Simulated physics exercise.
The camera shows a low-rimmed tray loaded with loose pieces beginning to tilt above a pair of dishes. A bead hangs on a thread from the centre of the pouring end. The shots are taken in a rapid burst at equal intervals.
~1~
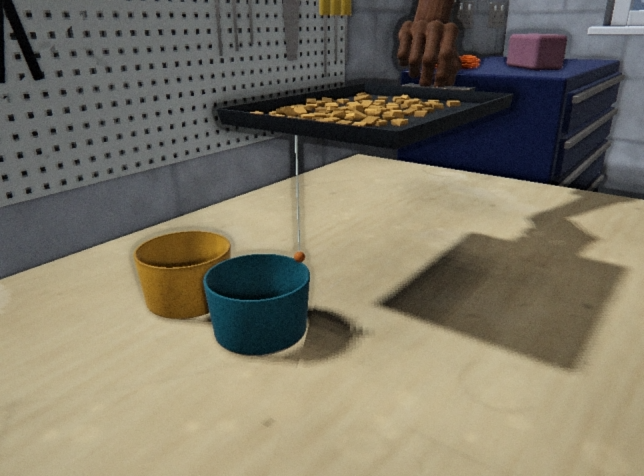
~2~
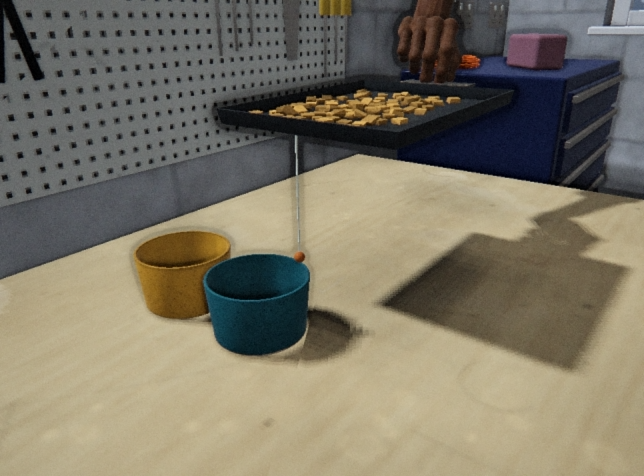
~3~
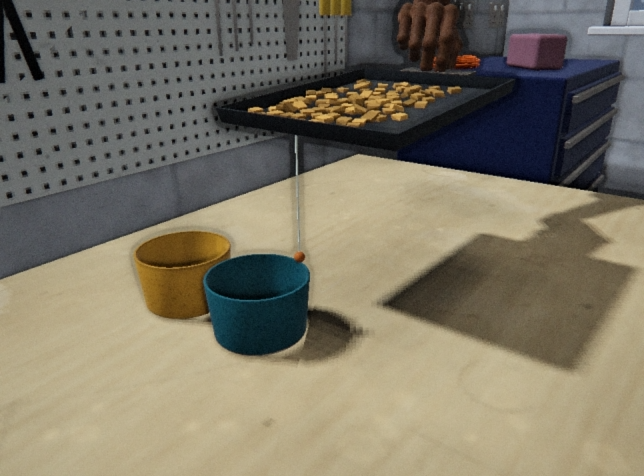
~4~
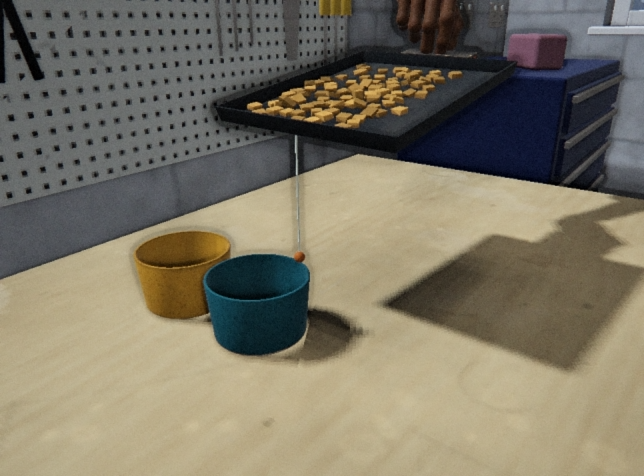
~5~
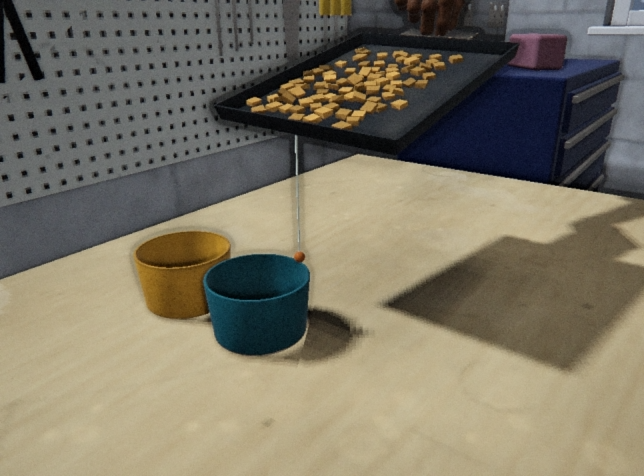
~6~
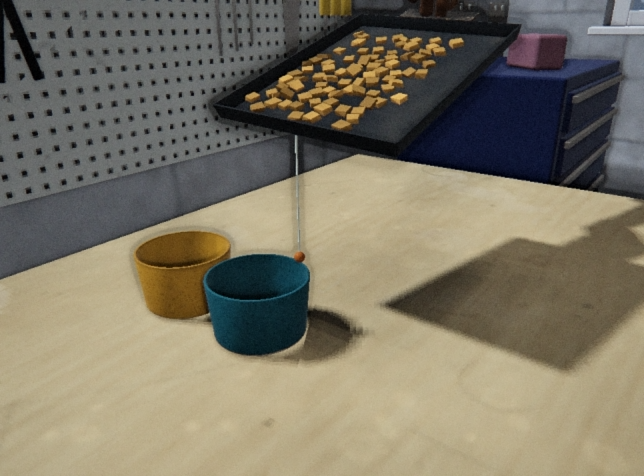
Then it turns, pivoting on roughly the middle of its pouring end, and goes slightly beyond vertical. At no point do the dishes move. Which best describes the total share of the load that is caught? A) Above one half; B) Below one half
B.
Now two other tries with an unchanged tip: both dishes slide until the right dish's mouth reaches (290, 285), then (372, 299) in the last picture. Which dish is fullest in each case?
Try 1: The rightmost dish; try 2: The rightmost dish.
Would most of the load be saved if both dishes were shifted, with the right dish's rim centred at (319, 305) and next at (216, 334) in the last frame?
Placing 1: A majority of it. Placing 2: A minority of it.
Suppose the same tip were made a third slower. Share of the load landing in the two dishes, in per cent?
I'd say near 30 per cent.
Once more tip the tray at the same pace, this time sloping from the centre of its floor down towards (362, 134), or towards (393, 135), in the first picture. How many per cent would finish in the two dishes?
Shares: About 0 in a hundred, then about 0 in a hundred.
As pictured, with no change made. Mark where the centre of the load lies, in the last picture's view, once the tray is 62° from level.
Look about (319, 100) in the last picture.
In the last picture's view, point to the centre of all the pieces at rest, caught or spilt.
Around (317, 364).
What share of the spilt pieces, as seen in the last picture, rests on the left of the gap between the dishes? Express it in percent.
That's about 10 per cent of the spill.
Soon, tray tipped steeply; nearly all on the tray; a stray few in the air.
A while on, tray tipped right over; most on the tray; about a quarter outside both; a stray few in the air.
Towards the end, tray tipped past a quarter turn; about a quarter in the right dish; most outside both.
Finally, tray tipped past a quarter turn; about a quarter in the right dish; none in the left dish; most outside both.
